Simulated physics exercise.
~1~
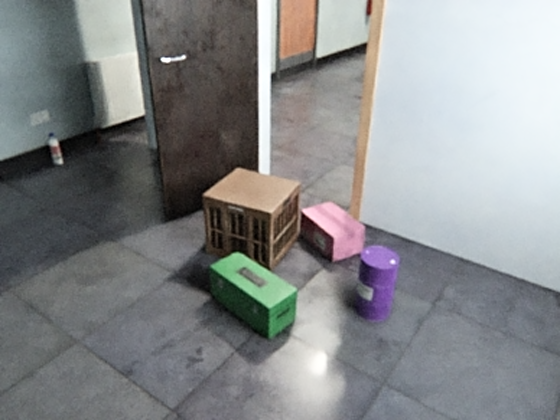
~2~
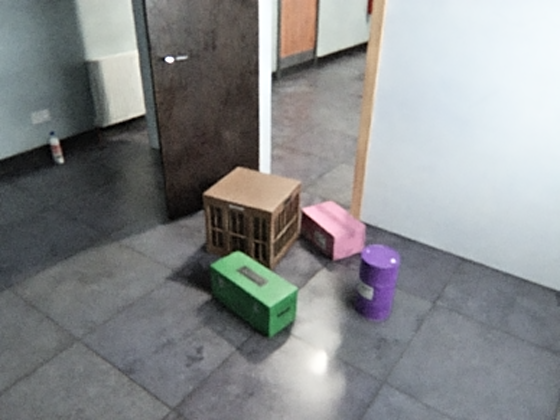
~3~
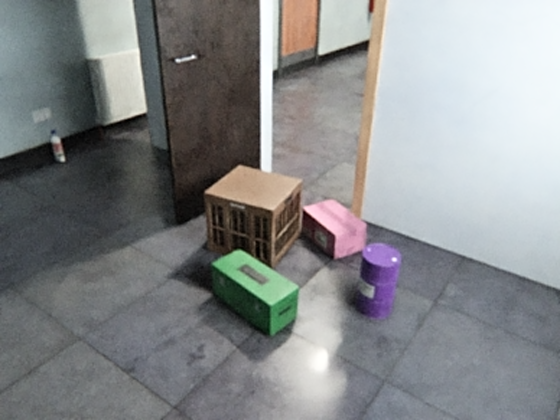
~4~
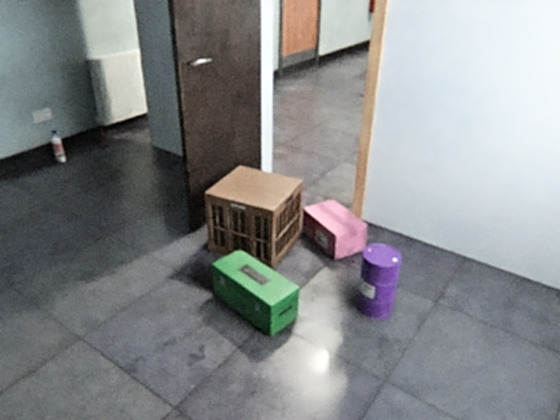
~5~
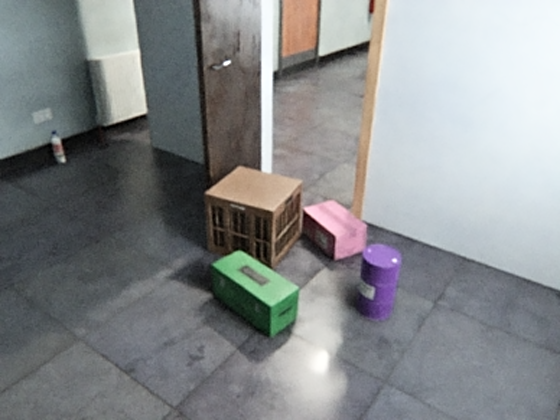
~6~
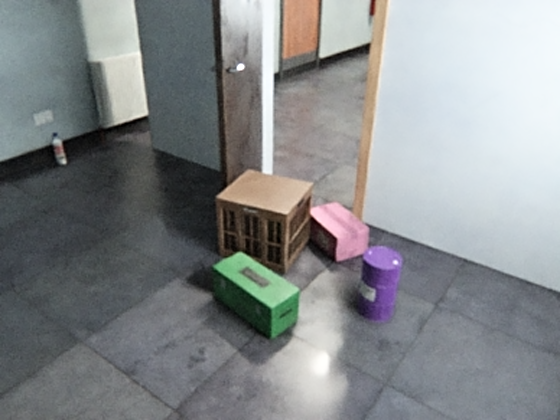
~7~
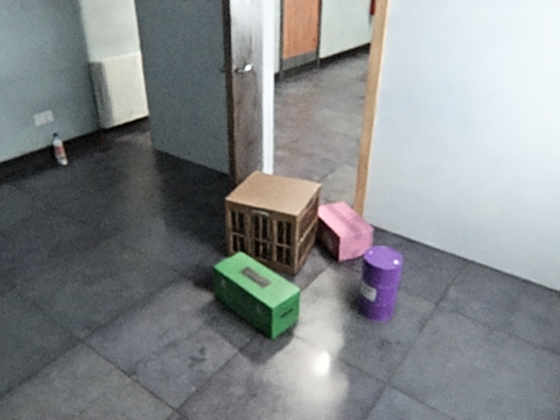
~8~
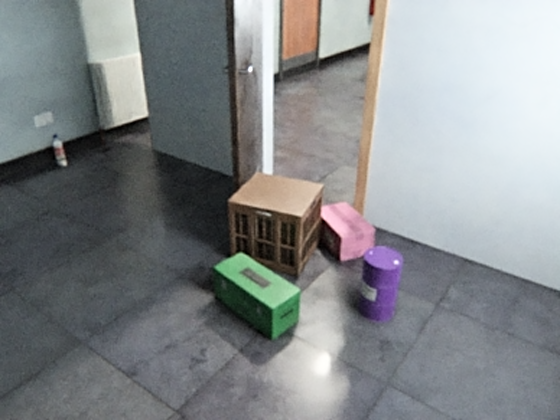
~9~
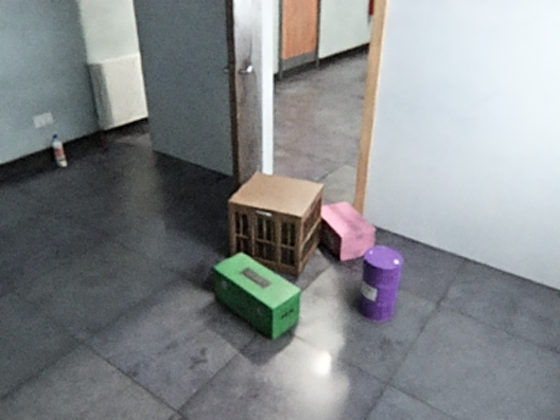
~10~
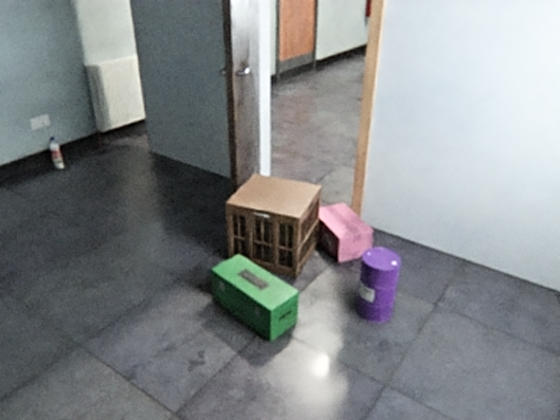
A dark door swings partway, nudges a brown chest and pink parcel right, and stops.
